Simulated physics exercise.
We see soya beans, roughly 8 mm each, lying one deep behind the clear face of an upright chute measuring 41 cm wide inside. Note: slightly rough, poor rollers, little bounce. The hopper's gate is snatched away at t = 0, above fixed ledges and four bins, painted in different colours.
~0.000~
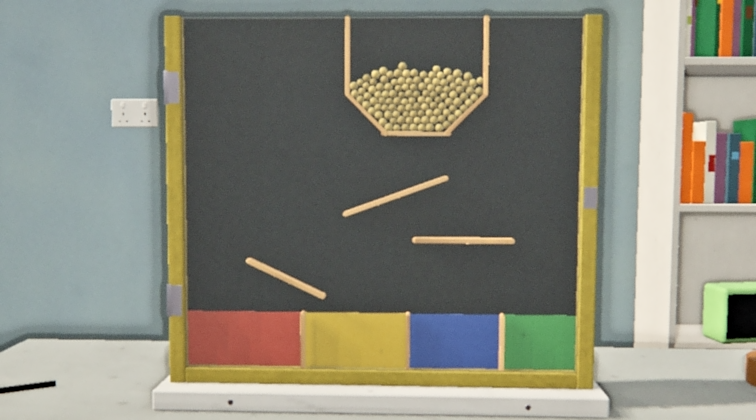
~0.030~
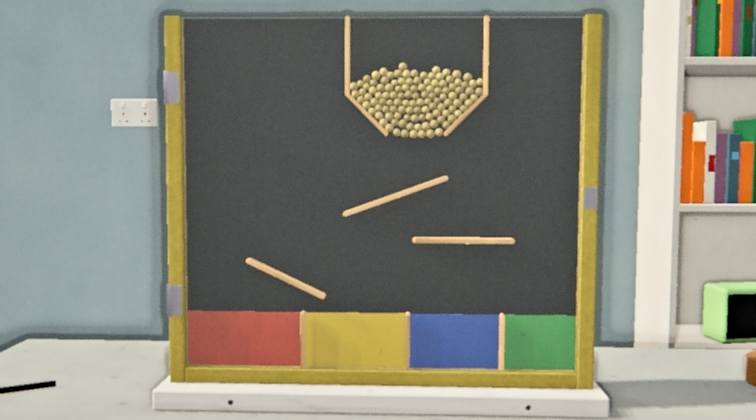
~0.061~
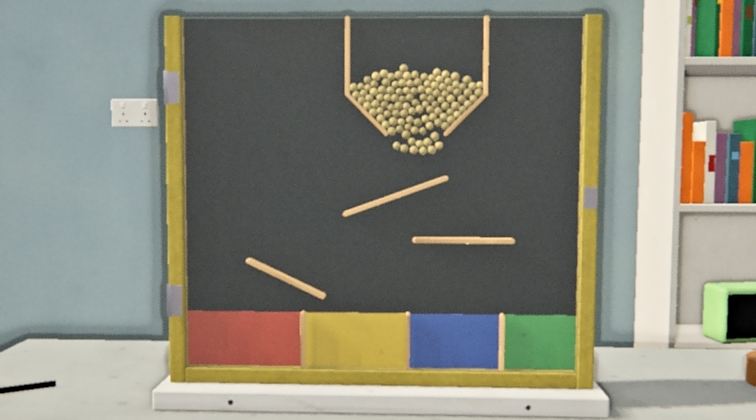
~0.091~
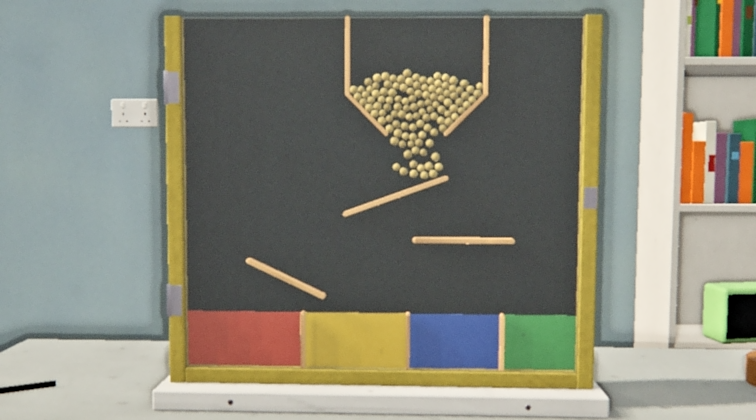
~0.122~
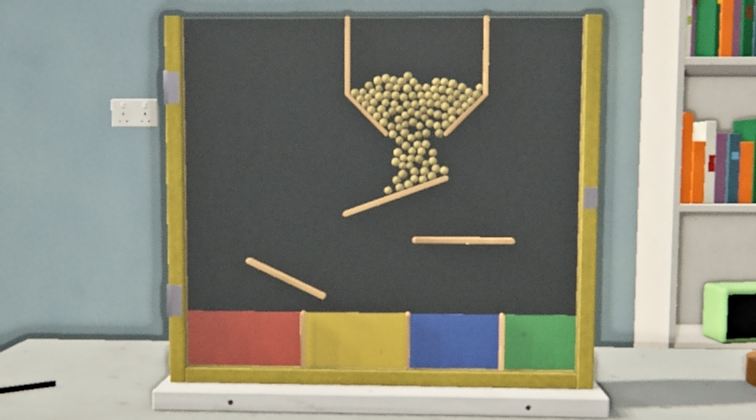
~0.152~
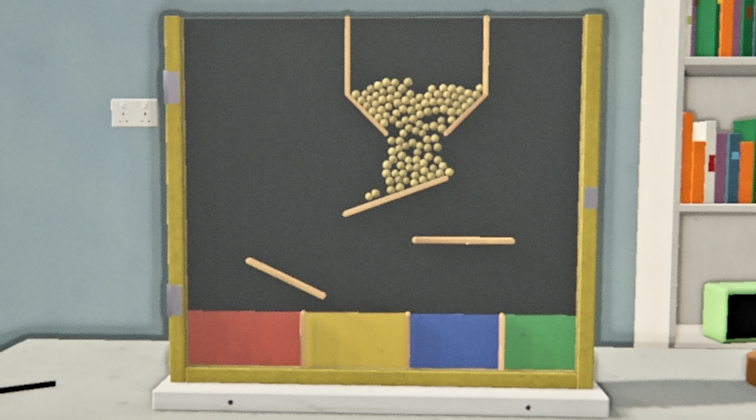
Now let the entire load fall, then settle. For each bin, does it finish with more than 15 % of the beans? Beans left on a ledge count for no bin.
Bin by bin - green bin: It doesn't, yellow bin: It does, blue bin: It doesn't, red bin: It doesn't.
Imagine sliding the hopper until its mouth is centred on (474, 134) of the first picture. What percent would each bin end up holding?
The green bin ends with 40 %, the yellow bin with 25 %, the blue bin with 0 % and the red bin with 0 %.
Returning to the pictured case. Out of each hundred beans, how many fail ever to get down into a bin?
~ 10 %.
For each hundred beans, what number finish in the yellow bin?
Something like 80 in a hundred.
By 0.24 s 65 % have left the hopper; down in the bins, nothing yet.
By 0.55 s 100 % have left the hopper; down in the bins, yellow 10 %.
At rest by 2.2 s, green 5 %, yellow 80 %, blue 0 %, red 0 %, left higher up 10 %.
